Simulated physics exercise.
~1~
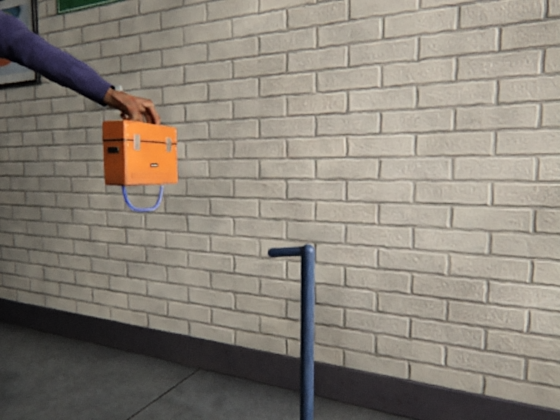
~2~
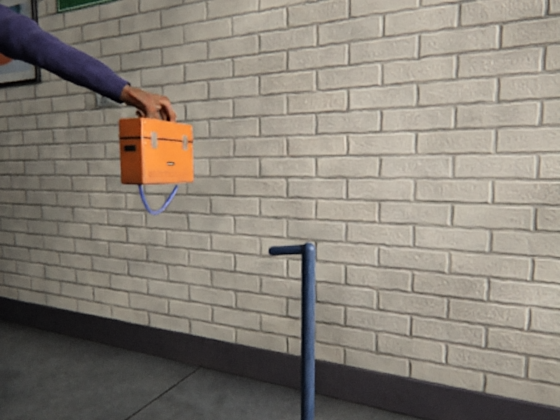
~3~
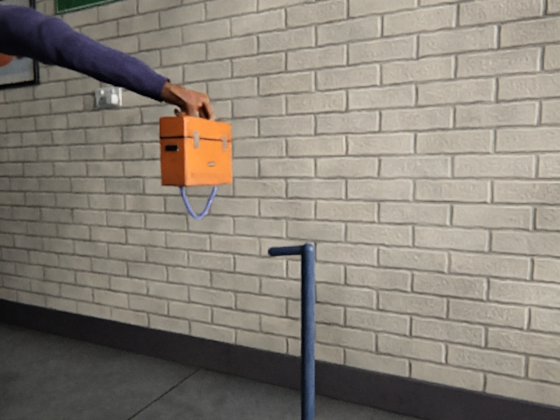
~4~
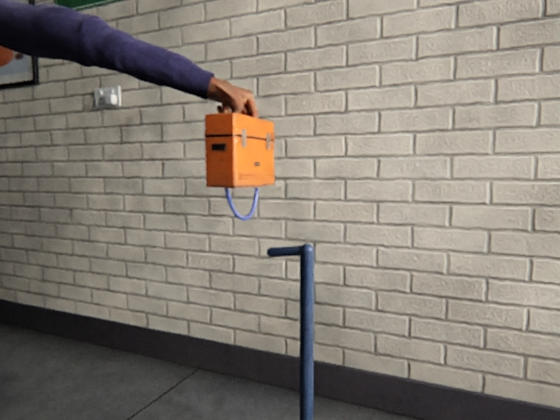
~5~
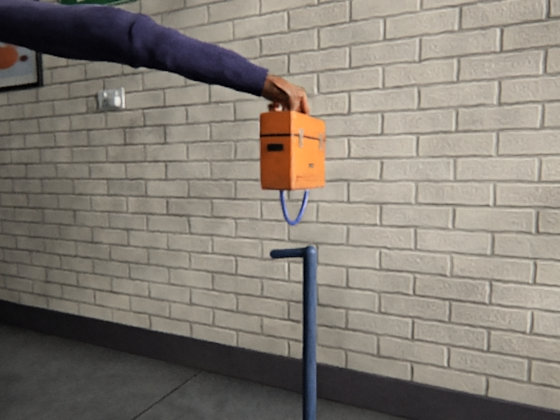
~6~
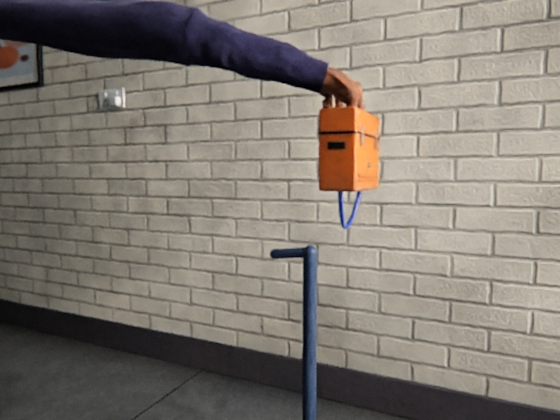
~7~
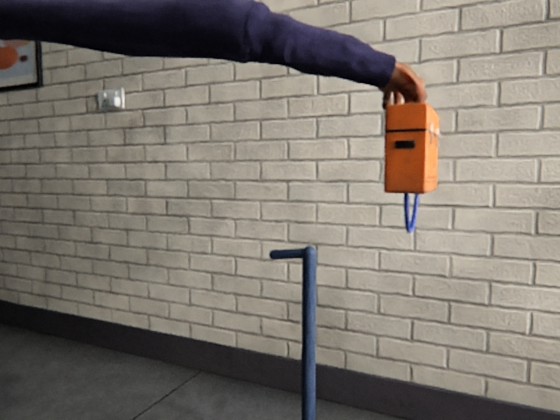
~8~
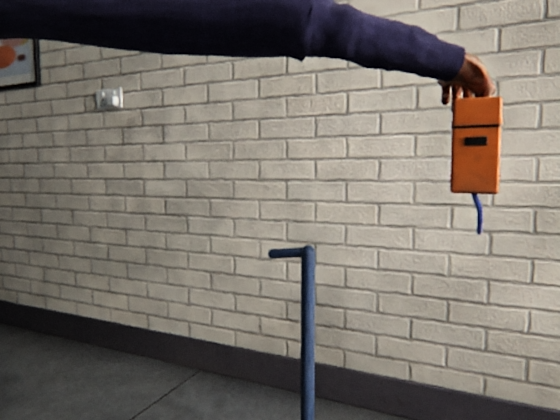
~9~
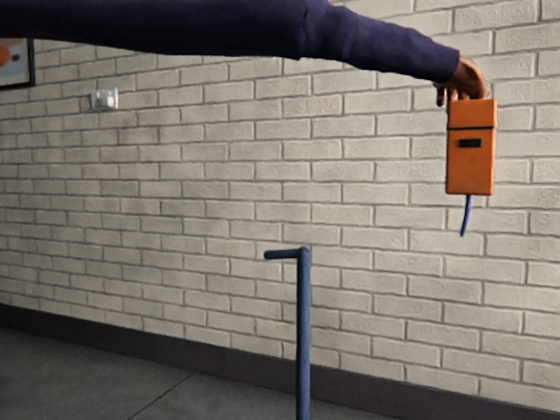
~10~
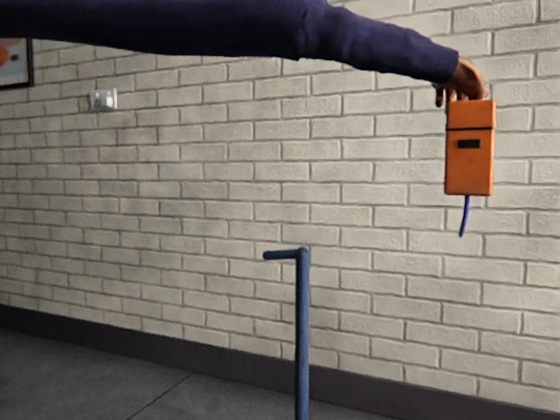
An orange case with a blue loop dangling beneath it was carried by an outstretched arm from left to right along a pale brick wall, passing above a hooked blue post without catching, and ended up held still to the right.
